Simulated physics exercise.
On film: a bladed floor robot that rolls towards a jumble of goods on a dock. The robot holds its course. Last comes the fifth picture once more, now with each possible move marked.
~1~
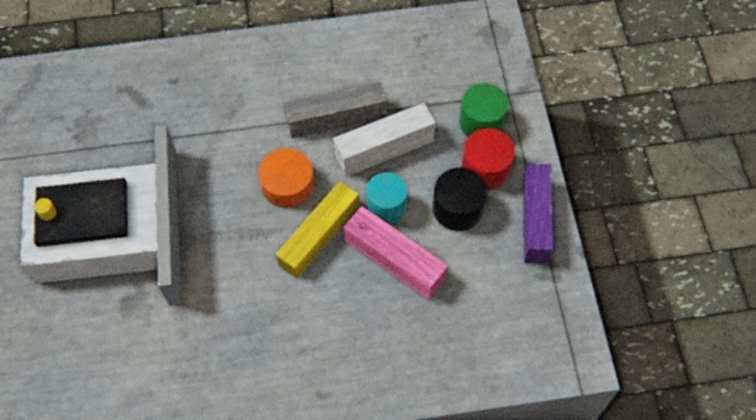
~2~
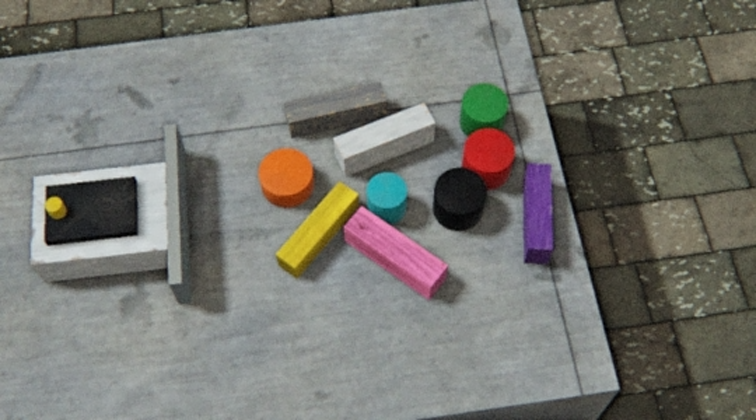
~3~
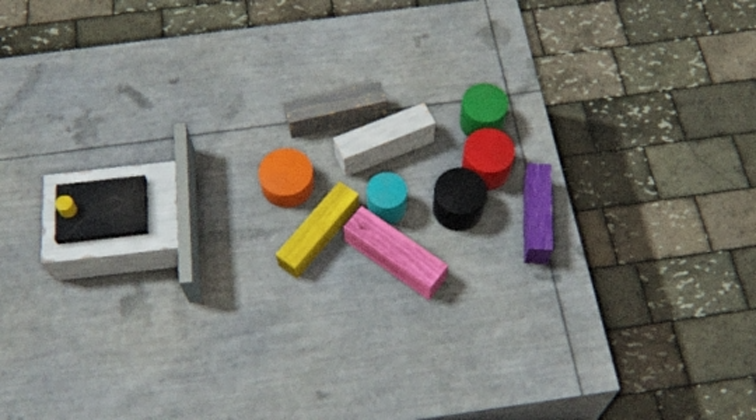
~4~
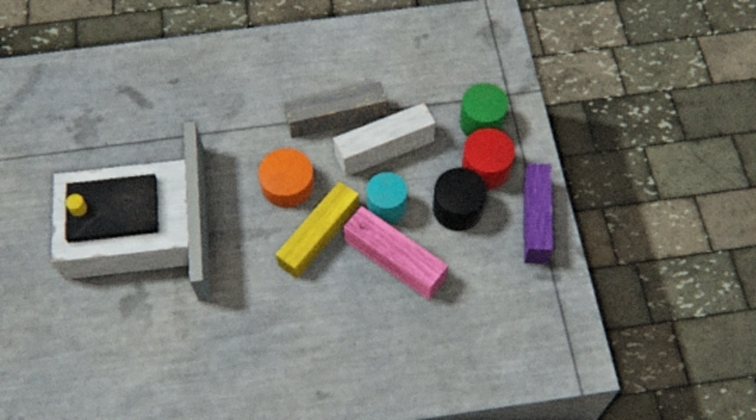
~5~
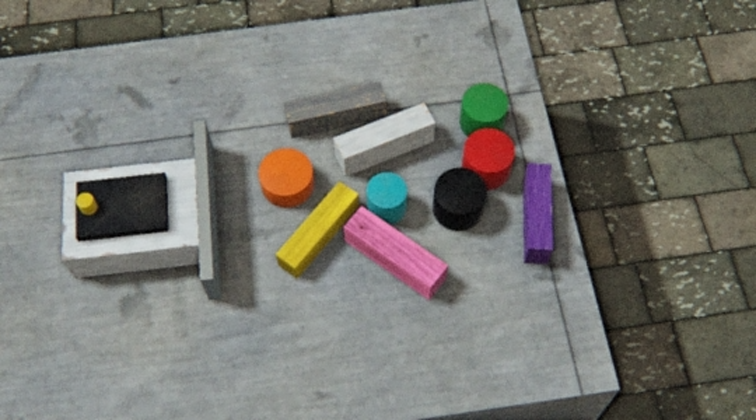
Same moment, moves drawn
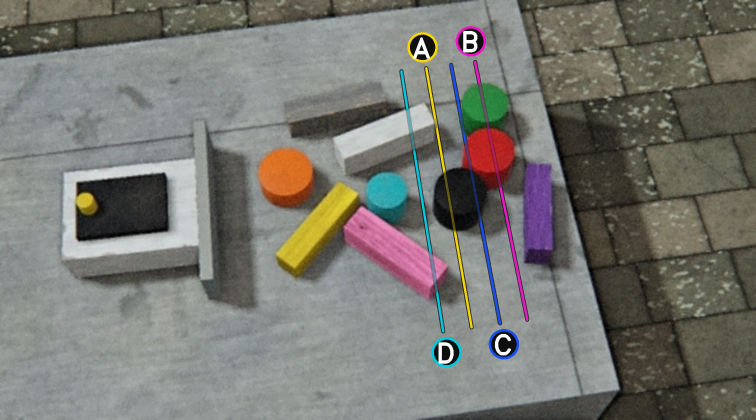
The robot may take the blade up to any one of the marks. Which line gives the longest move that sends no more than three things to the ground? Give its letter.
As far as mark B.
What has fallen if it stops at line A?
The purple bar goes over.
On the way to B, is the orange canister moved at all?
Yes.
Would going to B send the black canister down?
Yes.
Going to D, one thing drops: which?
It is the purple bar.
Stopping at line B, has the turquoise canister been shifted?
By then, yes.
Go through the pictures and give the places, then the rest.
Black canister (459, 200); purple bar (538, 213); orange canister (287, 178), in the first frame.
Robot (98, 209); grey bar (336, 110), in the second frame.
Robot (109, 208); green canister (484, 113), in the third frame.
Robot (119, 206); pink stick (395, 253), in the fourth frame.
Robot (129, 205); red canister (488, 159); black canister (459, 200); purple bar (538, 213), in the fifth frame.
On the marked copy, A at (447, 189); B at (499, 182); C at (474, 185); D at (421, 193).
Following B. Soon after the start, robot (238, 190); grey bar (355, 104); pink stick (413, 257).
Later, robot (345, 176); purple bar (580, 215); black canister (540, 207).
In the end, robot (428, 165); purple bar over the edge; red canister over the edge; three fallen.
As for the rest, A is within the limit but short; C is within the limit but short; D is within the limit but short.
